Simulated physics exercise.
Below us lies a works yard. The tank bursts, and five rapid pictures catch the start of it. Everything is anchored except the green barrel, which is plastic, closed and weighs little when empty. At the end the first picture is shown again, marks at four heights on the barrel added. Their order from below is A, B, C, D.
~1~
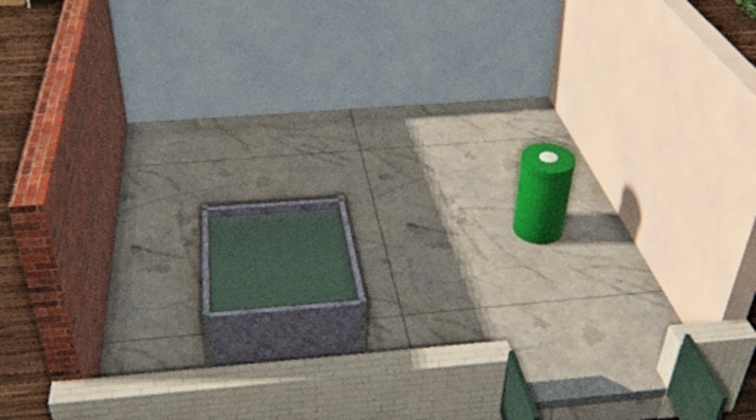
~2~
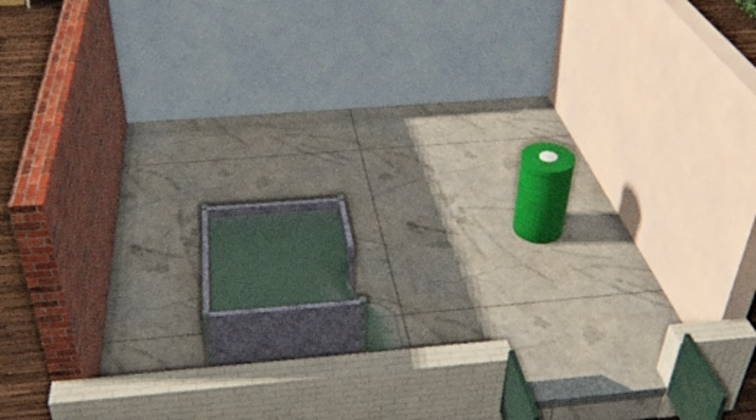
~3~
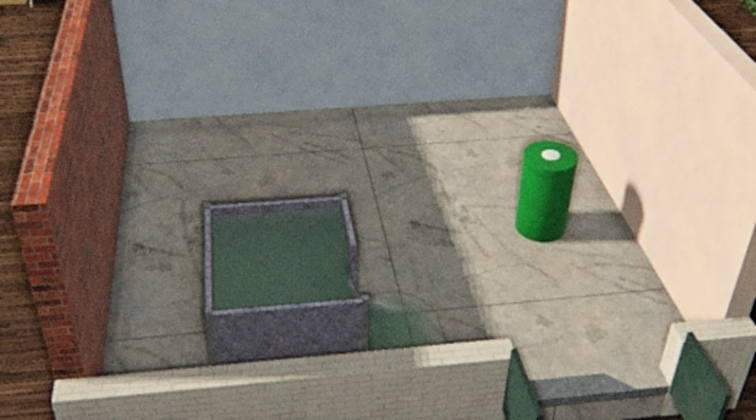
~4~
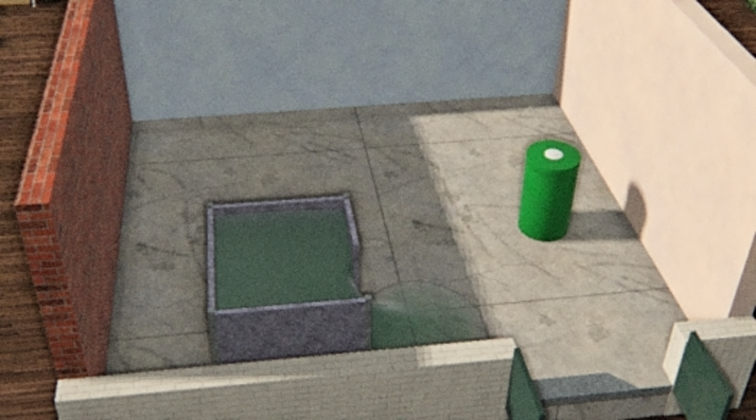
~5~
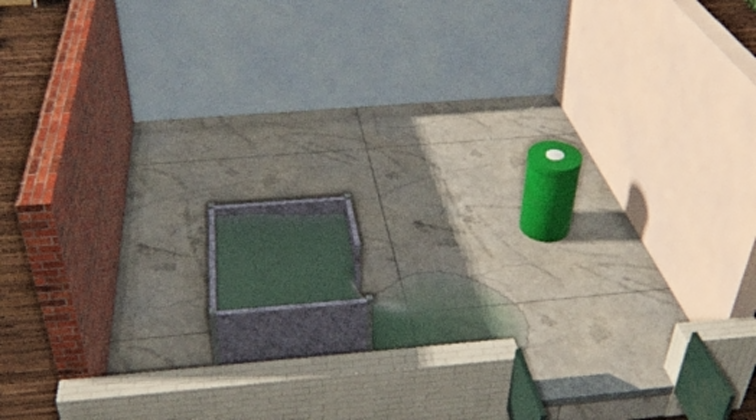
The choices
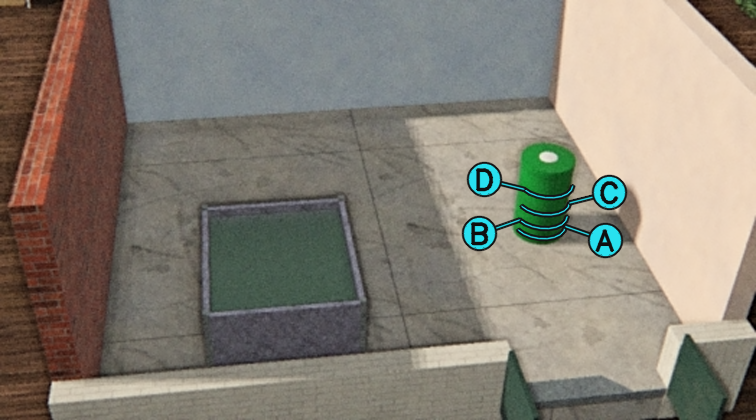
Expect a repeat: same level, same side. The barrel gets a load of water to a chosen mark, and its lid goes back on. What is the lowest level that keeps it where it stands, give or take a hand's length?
Use line B.
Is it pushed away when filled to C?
No, that is safe.
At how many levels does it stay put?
Three of the four.
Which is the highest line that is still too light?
That is line A.
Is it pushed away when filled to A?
Yes, that goes wrong.
On the marked copy, A at (547, 238); B at (548, 228); C at (550, 214); D at (553, 197); from the bottom up A, B, C, D.
With A, it is pushed about half its own width away.
With B, it does not move.
With C, it does not move.
With D, it does not move.
